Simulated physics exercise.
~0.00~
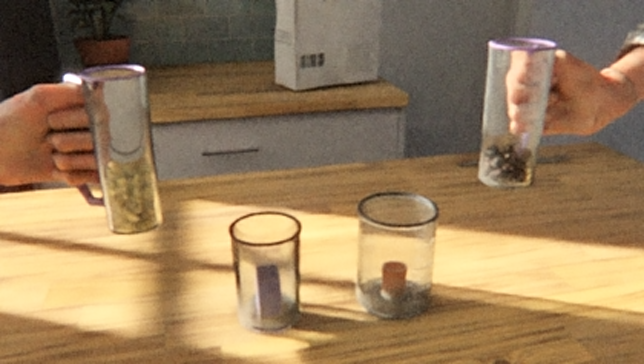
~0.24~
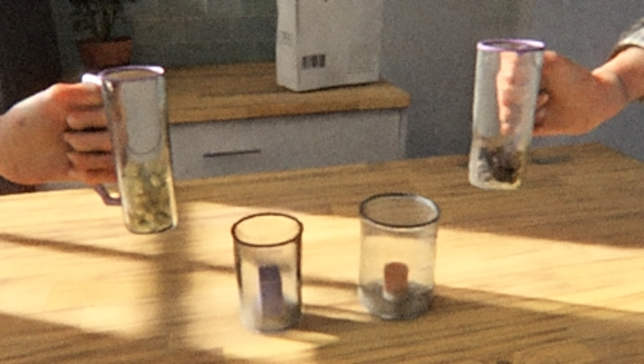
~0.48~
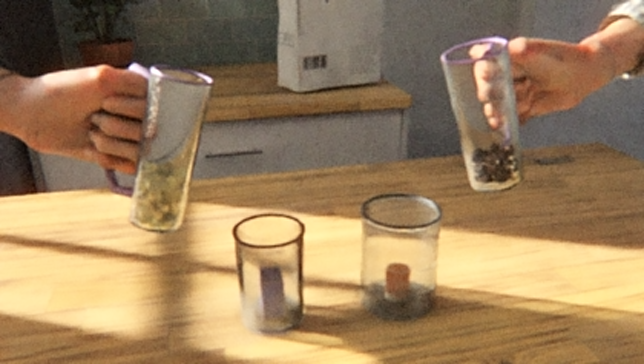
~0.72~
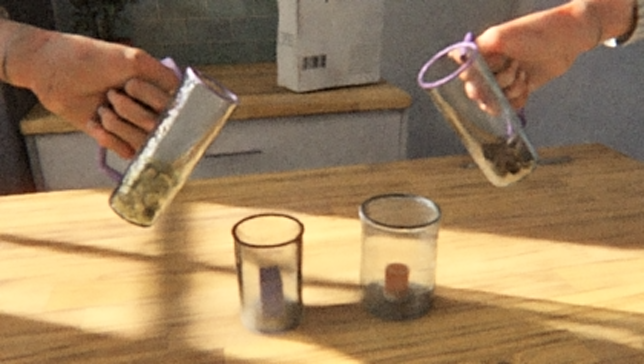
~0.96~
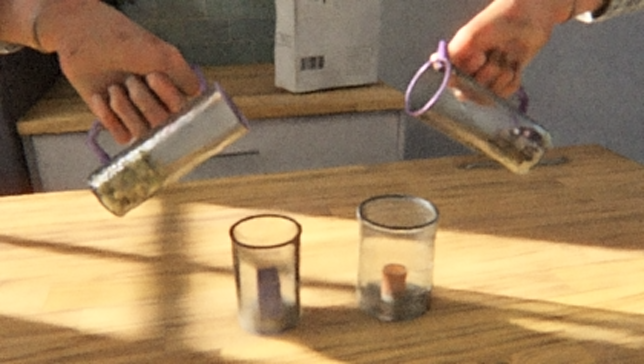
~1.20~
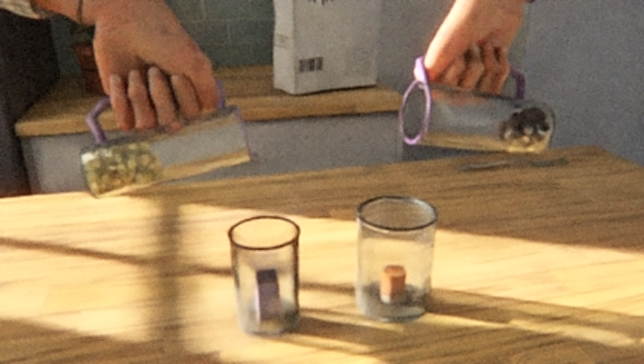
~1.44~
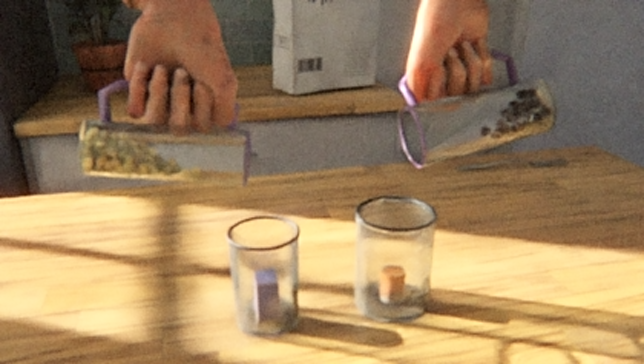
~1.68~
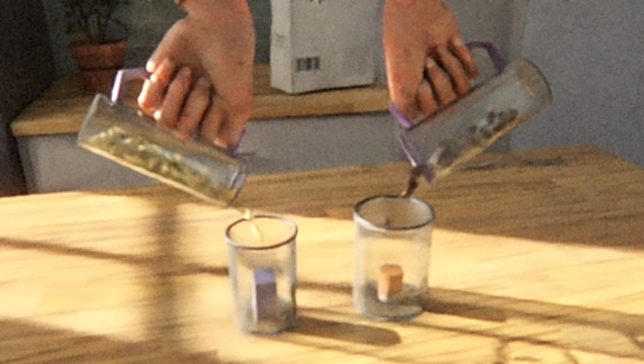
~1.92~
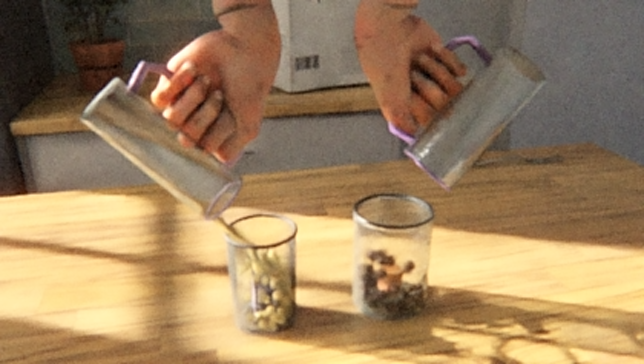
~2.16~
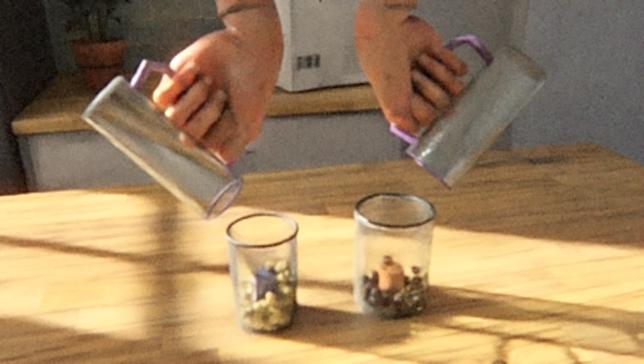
The clip opens on a sunlit wooden counter where two clear containers stand, a small bluish block upright in the left one and a small orange-brown piece in the right. Behind them, two hands hold tall clear cups with purple handles, pale greenish bits in the left cup and dark bits in the right. The hands tilt the cups inward until they lie on their sides, then tip them further, mouths down. The contents slide out and drop into the containers below. Both cups end up empty, still tipped, with low fill around each object and both tops still showing.
